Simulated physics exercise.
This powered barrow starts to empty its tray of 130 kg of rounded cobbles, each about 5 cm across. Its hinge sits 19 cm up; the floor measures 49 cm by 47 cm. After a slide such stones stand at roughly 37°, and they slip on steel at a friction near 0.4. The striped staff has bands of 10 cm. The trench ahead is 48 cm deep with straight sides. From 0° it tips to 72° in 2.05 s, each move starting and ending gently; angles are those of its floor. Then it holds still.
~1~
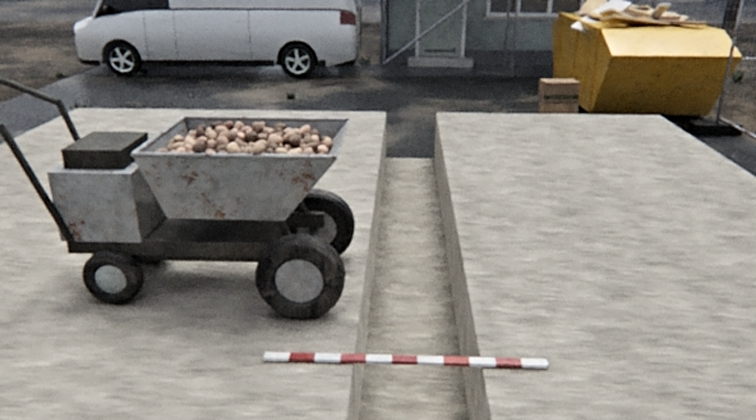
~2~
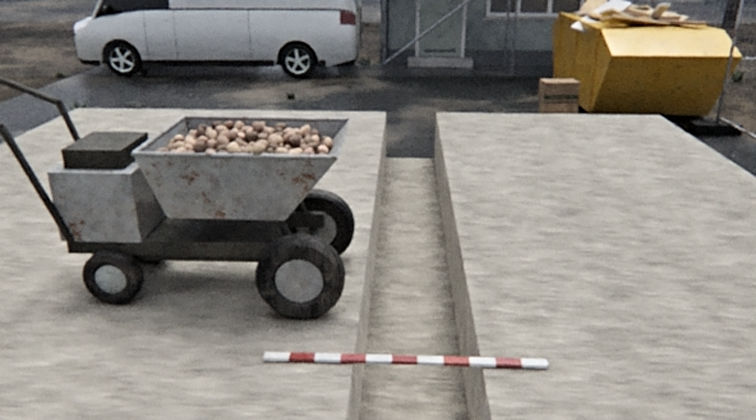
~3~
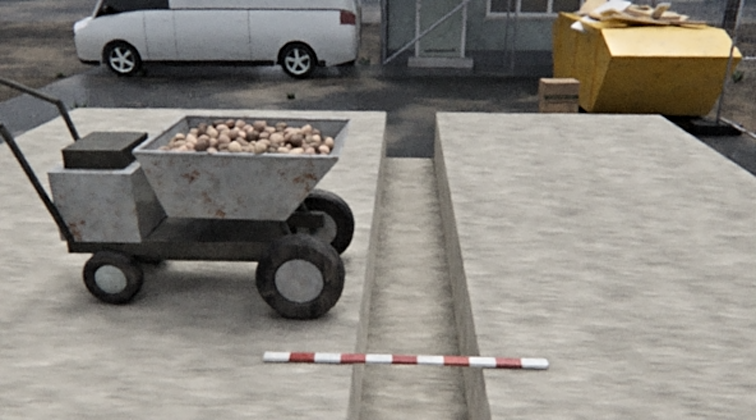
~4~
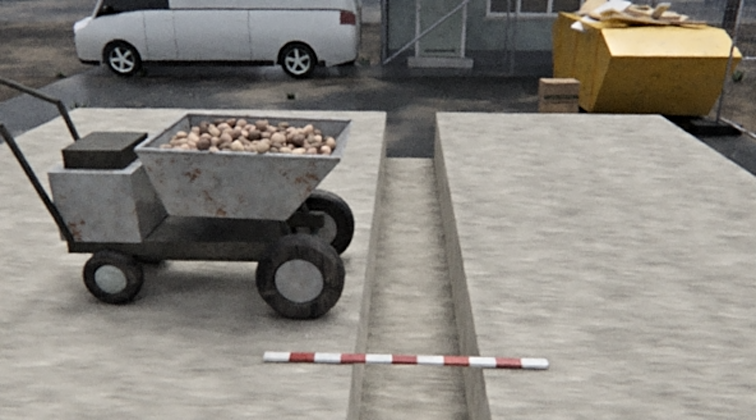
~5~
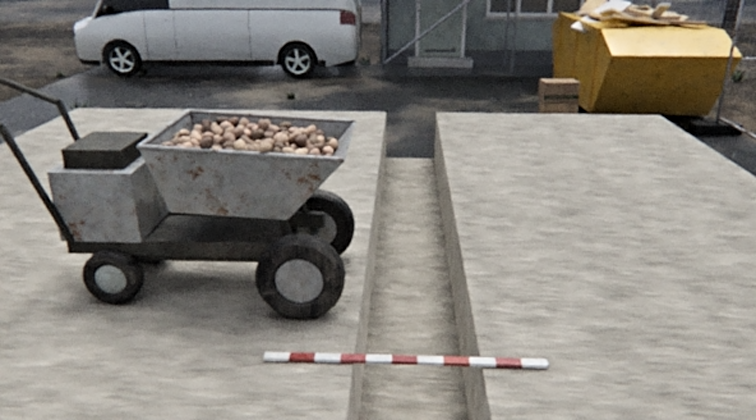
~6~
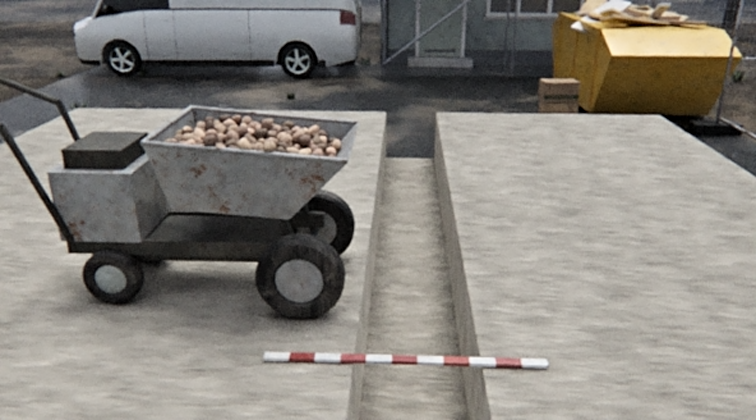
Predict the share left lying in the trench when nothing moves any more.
Close to 60 in a hundred.
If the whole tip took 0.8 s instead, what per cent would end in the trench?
It would be near 40 per cent.
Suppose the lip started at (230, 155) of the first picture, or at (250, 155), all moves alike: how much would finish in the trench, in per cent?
Near 100 per cent from the first place, 100 from the second.
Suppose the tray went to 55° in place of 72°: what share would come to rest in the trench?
It would be near 45 per cent.
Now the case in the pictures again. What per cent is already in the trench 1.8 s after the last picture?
About 25 per cent by then.
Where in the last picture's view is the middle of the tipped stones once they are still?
Their middle is at about (452, 357).
Then, 1.2 s after the last picture the floor is at 61°, 97 % in the tray, 3 % in the trench; the foremost stones are at (458, 251).
Then, 1.8 s after the last picture the floor is at 72°, 40 % in the tray, 27 % in the trench, 32 % past the trench; the foremost stones are at (597, 284).
Then, 2.2 s after the last picture the floor is at 72°, 18 % in the tray, 41 % in the trench, 41 % past the trench; the foremost stones are at (641, 281).
Then, 4.1 s after the last picture the floor is at 72°, 0 % in the tray, 60 % in the trench, 40 % past the trench; the foremost stones are at (646, 274).
